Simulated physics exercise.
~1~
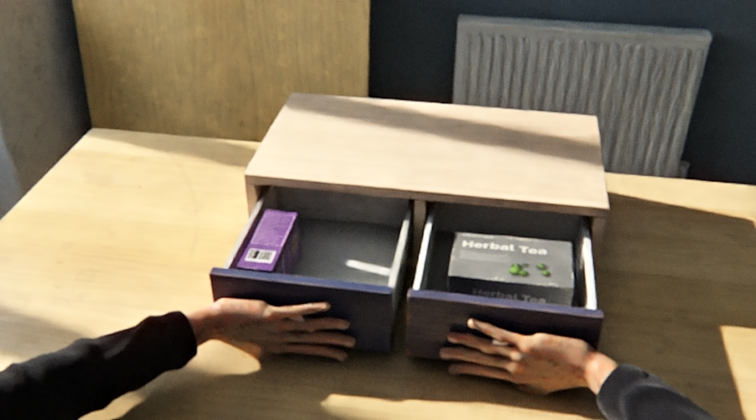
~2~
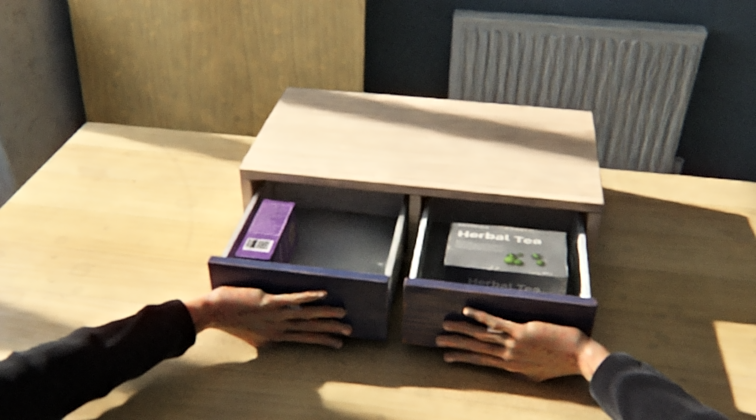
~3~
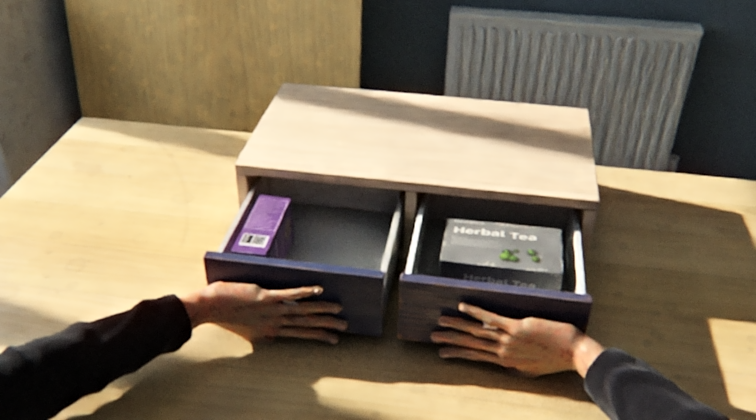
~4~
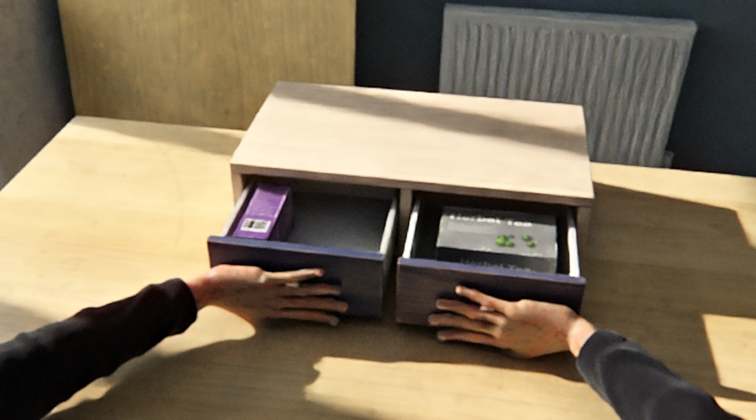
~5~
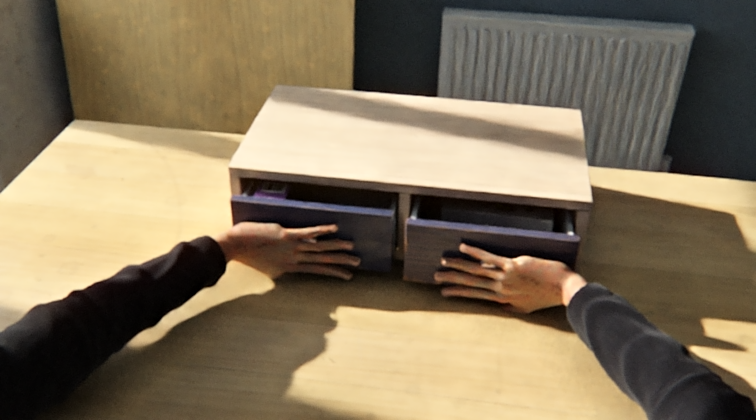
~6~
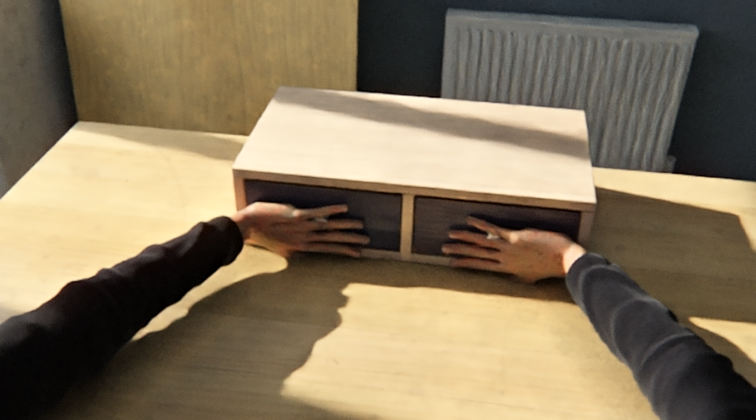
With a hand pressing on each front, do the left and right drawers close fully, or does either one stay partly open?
Both close fully. The left drawer and the right drawer each end up flush in the cabinet.
